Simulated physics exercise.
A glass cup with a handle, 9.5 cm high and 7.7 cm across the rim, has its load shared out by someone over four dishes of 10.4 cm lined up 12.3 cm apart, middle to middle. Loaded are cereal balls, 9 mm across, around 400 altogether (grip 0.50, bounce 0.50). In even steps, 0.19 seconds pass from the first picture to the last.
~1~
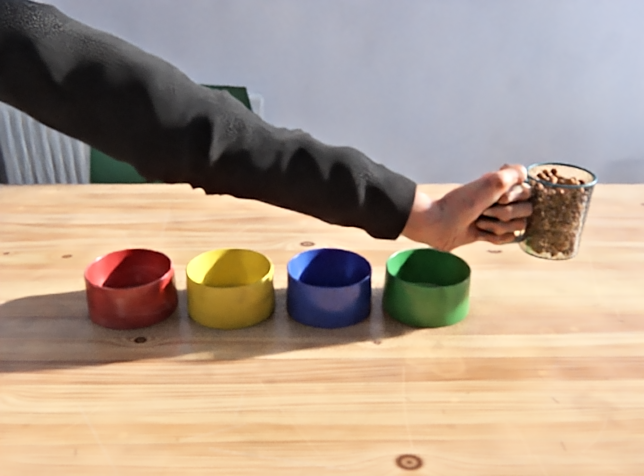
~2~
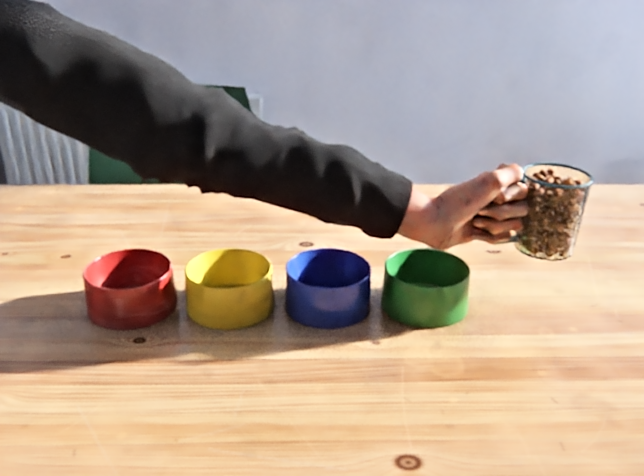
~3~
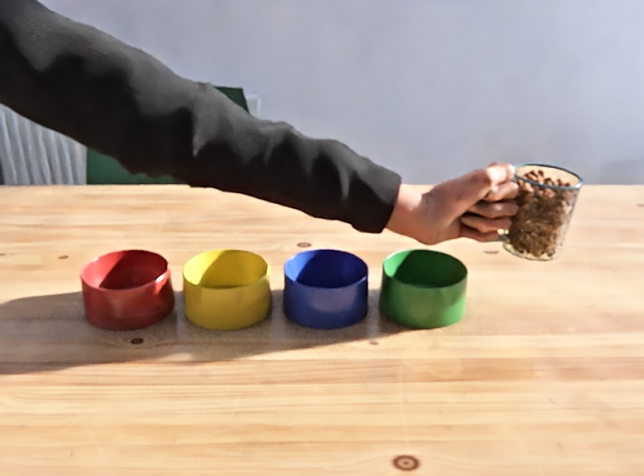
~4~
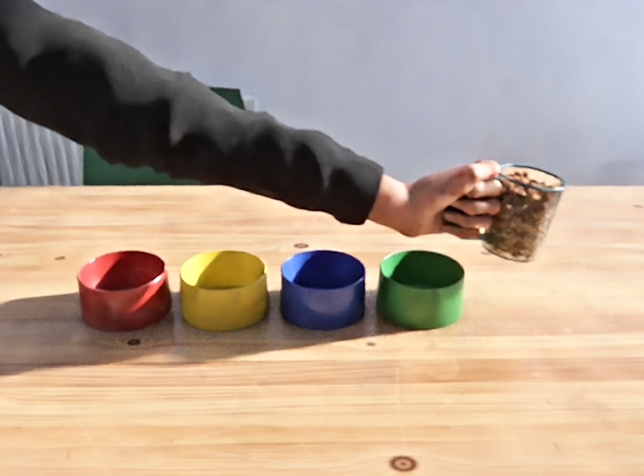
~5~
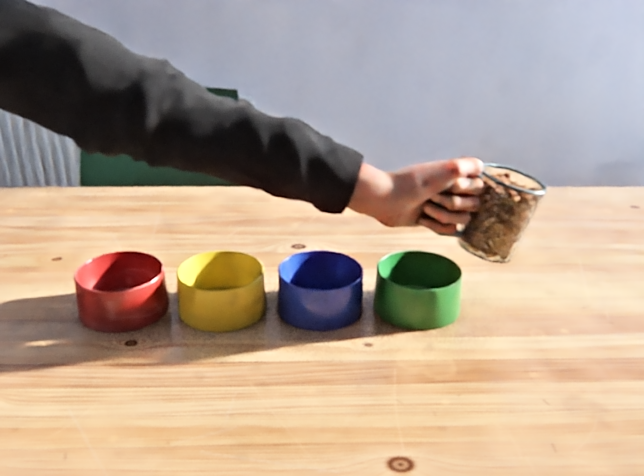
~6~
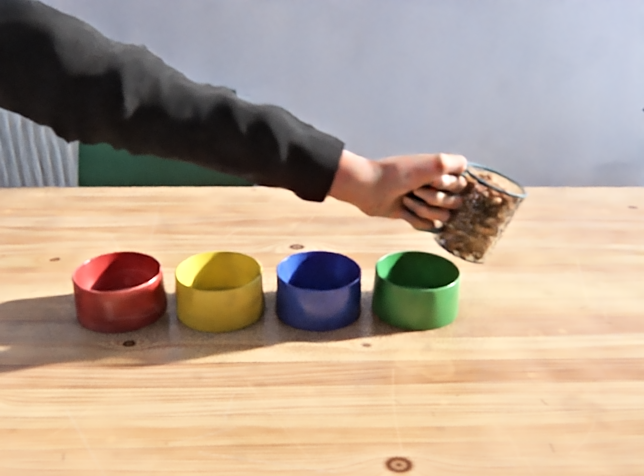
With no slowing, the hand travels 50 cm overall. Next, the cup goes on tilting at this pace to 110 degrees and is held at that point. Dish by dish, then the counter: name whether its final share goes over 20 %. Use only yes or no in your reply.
Red: No; blue: No; green: No; yellow: Yes; counter: Yes.
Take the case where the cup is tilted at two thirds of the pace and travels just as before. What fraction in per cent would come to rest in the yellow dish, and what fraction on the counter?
The yellow dish would get 50 and the counter 50.
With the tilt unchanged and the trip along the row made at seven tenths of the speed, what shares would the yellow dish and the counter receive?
Yellow 30, counter 30.
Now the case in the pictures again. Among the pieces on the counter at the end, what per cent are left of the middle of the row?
100 per cent.
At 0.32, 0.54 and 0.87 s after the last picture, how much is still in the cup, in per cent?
100, 85, 55.
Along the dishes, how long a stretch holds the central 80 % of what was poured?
That stretch measures near 10 centimetres.
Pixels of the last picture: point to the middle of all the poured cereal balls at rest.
When it all comes to rest, the middle is near (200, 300).
Then, 0.32 s after the last picture, tilt 73 degrees; cup holds 100 %.
Then, 0.54 s after the last picture, tilt 107 degrees; cup holds 85 %, blue 5 %, yellow 5 %.
Then, 0.87 s after the last picture, tilt 110 degrees; cup holds 55 %, blue 5 %, yellow 20 %.
In the end, red 0 %, blue 5 %, green 0 %, yellow 55 %, counter 40 %.
